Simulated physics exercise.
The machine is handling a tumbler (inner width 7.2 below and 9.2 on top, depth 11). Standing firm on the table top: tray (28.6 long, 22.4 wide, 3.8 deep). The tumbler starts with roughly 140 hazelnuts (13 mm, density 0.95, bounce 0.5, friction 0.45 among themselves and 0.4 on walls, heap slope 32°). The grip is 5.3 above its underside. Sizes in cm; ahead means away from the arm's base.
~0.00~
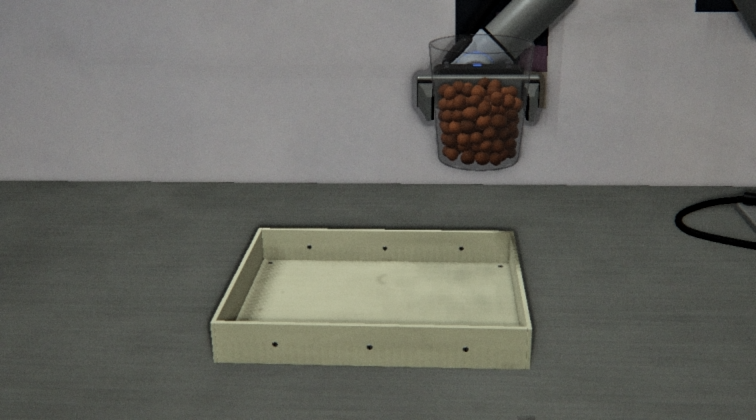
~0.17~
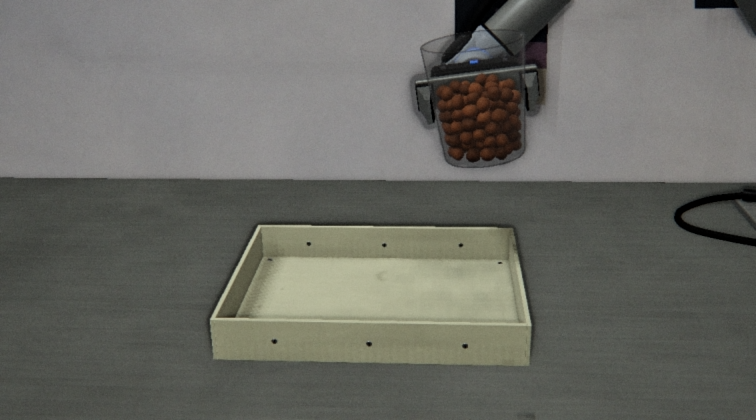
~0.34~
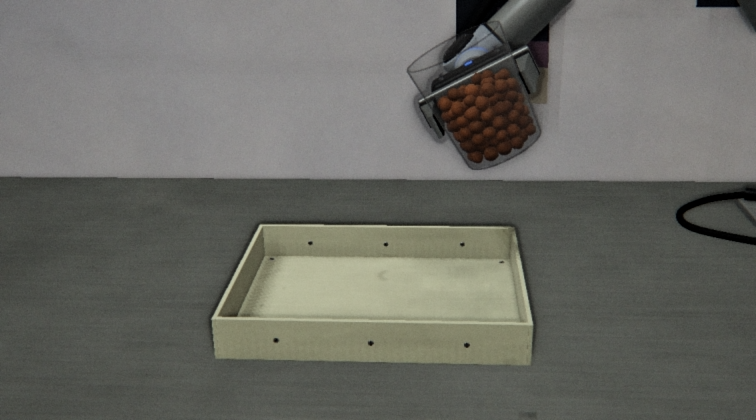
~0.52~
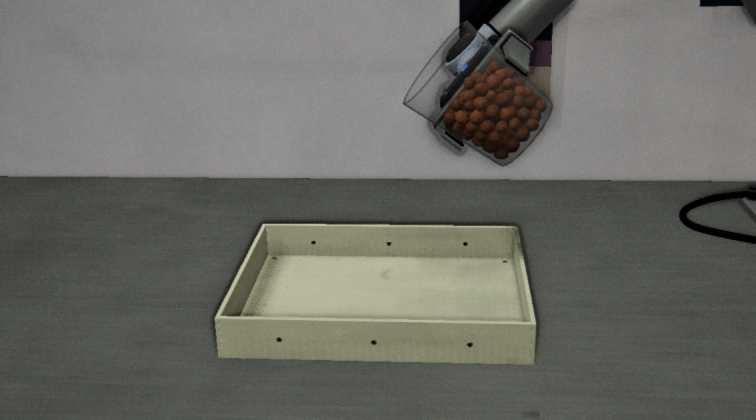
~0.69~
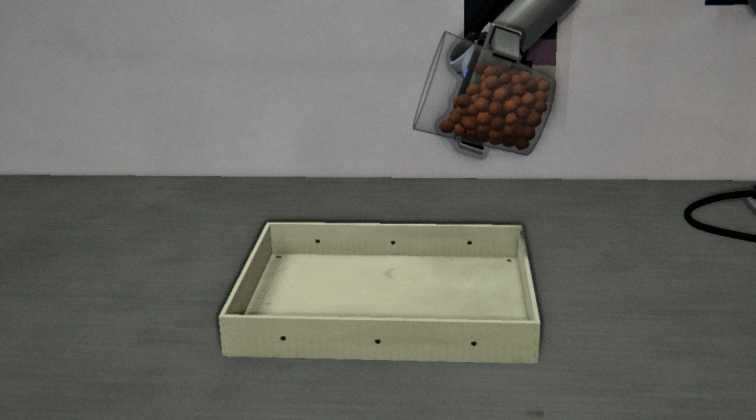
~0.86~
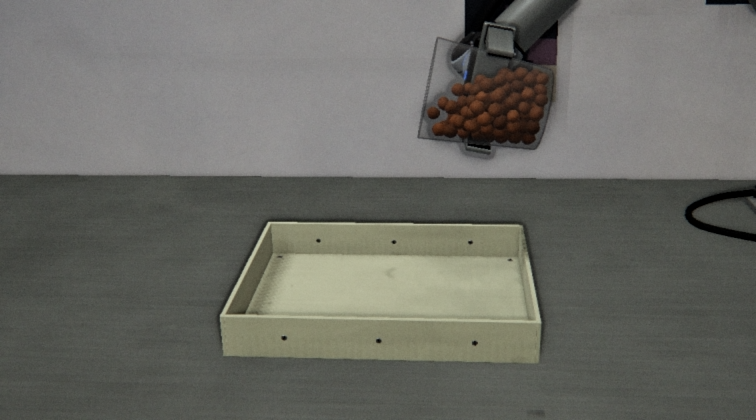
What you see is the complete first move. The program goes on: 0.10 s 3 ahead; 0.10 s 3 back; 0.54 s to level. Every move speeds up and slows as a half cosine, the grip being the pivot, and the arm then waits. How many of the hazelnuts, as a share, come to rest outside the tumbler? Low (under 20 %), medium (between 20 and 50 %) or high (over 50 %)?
Outside the tumbler the share is medium, between 20 and 50 %.
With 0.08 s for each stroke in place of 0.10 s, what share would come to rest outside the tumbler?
Then about 40 per cent.
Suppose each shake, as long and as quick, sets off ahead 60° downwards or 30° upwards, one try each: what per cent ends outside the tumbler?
Some 5 and 35 per cent.
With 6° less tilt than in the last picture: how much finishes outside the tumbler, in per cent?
About 20 per cent.
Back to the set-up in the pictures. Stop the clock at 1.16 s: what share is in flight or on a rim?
Roughly 19 per cent.
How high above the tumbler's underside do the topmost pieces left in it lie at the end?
About 6.5 cm.
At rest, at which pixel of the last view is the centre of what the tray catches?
Around (311, 286).
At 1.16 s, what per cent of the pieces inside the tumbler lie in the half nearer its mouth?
Roughly 55 per cent.
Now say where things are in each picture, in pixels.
The first picture shows the tumbler middle at (480, 104), level; upper third of the load around (479, 101), from x 445 to 515, top at y 85; 144 in the tumbler.
The second picture shows the tumbler middle at (479, 101), tilted 8° forward; upper third of the load around (479, 97), from x 445 to 515, top at y 80.
The third picture shows the tumbler middle at (480, 100), tilted 27° forward; upper third of the load around (489, 95), from x 445 to 530, top at y 75.
The fourth picture shows the tumbler middle at (482, 100), tilted 52° forward; upper third of the load around (495, 92), from x 450 to 540, top at y 65.
The fifth picture shows the tumbler middle at (486, 99), tilted 71° forward; upper third of the load around (504, 87), from x 445 to 545, top at y 70.
The sixth picture shows the tumbler middle at (487, 99), tilted 79° forward; upper third of the load around (512, 88), from x 435 to 540, top at y 75; 144 in the tumbler.
After 1.16 s, tilted 73° forward, highest piece 22 above the table; 106 in the tumbler, 11 in the tray, 27 in flight or on a rim.
After 1.45 s, tilted 14° forward, highest piece 26 above the table; 99 in the tumbler, 42 in the tray, 3 in flight or on a rim.
After 1.80 s, level, highest piece 23 above the table; 99 in the tumbler, 43 in the tray, 2 on the table or floor.
After 2.85 s, level, highest piece 23 above the table; 99 in the tumbler, 43 in the tray, 2 on the table or floor.
In the end, 99 in the tumbler, 43 in the tray, 2 on the table or floor. That is 31 % outside the tumbler.
